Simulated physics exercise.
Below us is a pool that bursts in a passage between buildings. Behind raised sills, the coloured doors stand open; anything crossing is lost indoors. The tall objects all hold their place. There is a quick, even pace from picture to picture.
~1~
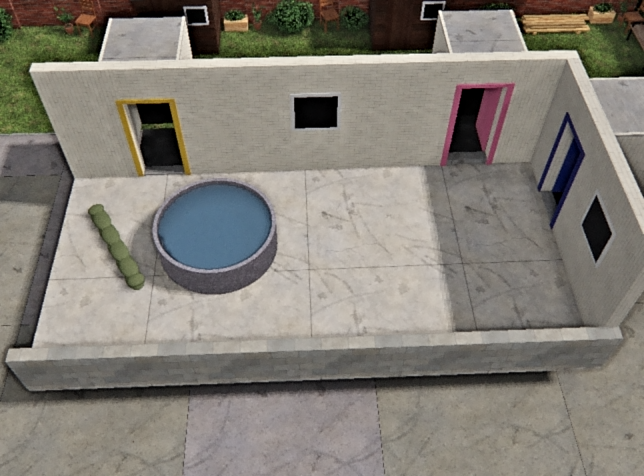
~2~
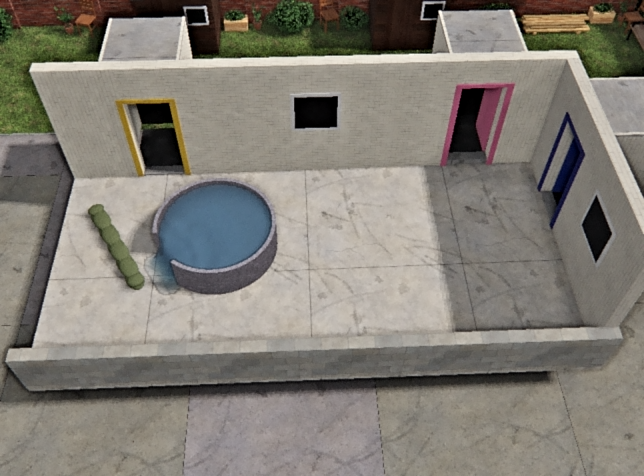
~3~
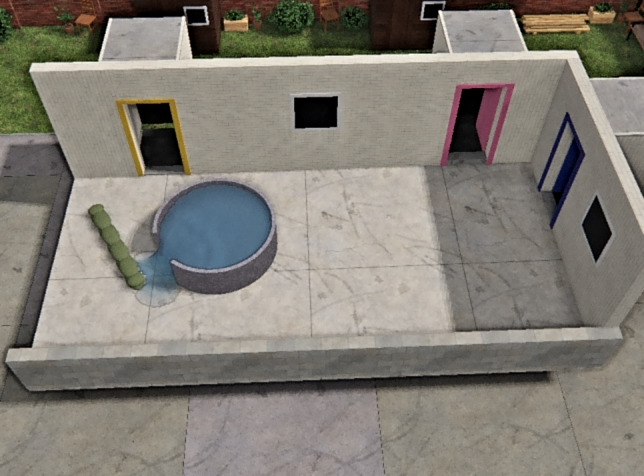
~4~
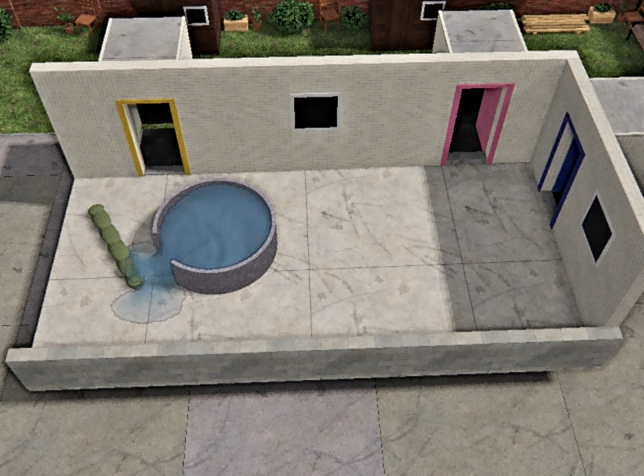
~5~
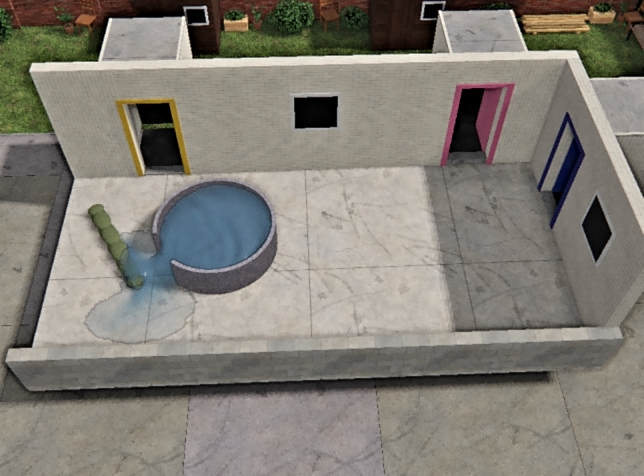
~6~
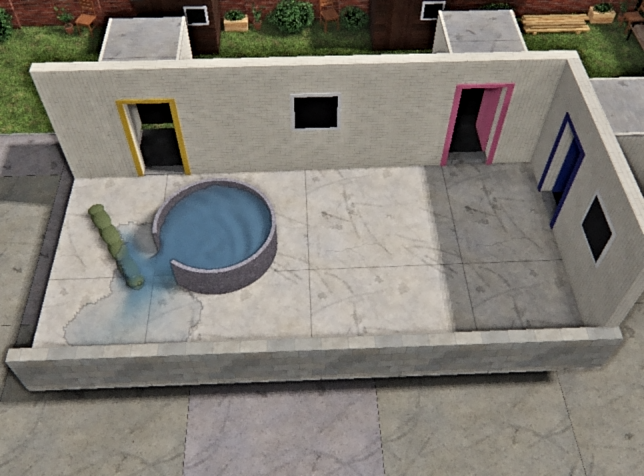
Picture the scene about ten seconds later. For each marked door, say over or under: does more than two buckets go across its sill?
The pink door will let through no more than two buckets; the blue door will let through no more than two buckets; the yellow door will let through over two buckets.
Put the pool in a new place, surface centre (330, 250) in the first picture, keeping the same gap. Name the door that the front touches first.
The one in yellow is the first one.
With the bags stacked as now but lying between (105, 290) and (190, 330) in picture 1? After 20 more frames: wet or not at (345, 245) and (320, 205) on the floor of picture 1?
Going through them: Safe, then safe.
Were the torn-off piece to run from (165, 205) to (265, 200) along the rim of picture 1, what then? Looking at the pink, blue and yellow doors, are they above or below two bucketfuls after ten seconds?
Taking them in turn, the pink door falls short, the blue door tops the limit and the yellow door tops the limit.
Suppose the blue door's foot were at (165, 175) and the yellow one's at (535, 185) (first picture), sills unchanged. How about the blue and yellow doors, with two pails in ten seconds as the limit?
Briefly, the blue door crosses the line and the yellow door never reaches it.
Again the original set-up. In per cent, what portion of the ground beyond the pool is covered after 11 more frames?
I reckon 25 per cent or so.
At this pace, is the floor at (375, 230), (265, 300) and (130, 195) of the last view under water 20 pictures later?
Point by point: Not yet wet, inundated, inundated.
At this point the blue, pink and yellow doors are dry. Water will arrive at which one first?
From the pictures, my answer is the yellow-painted one.
A moment on, water covers 20 % of the floor; the pink door not reached, the blue door not reached, the yellow door not reached.
Next, water covers 25 % of the floor; the pink door not reached, the blue door not reached, the yellow door under two buckets in.
Then, water covers 30 % of the floor; the pink door not reached, the blue door not reached, the yellow door over two buckets in.
Later, water covers 45 % of the floor; the pink door not reached, the blue door not reached, the yellow door far over two buckets in.
In the end, water covers 60 % of the floor; the pink door not reached, the blue door not reached, the yellow door far over two buckets in.
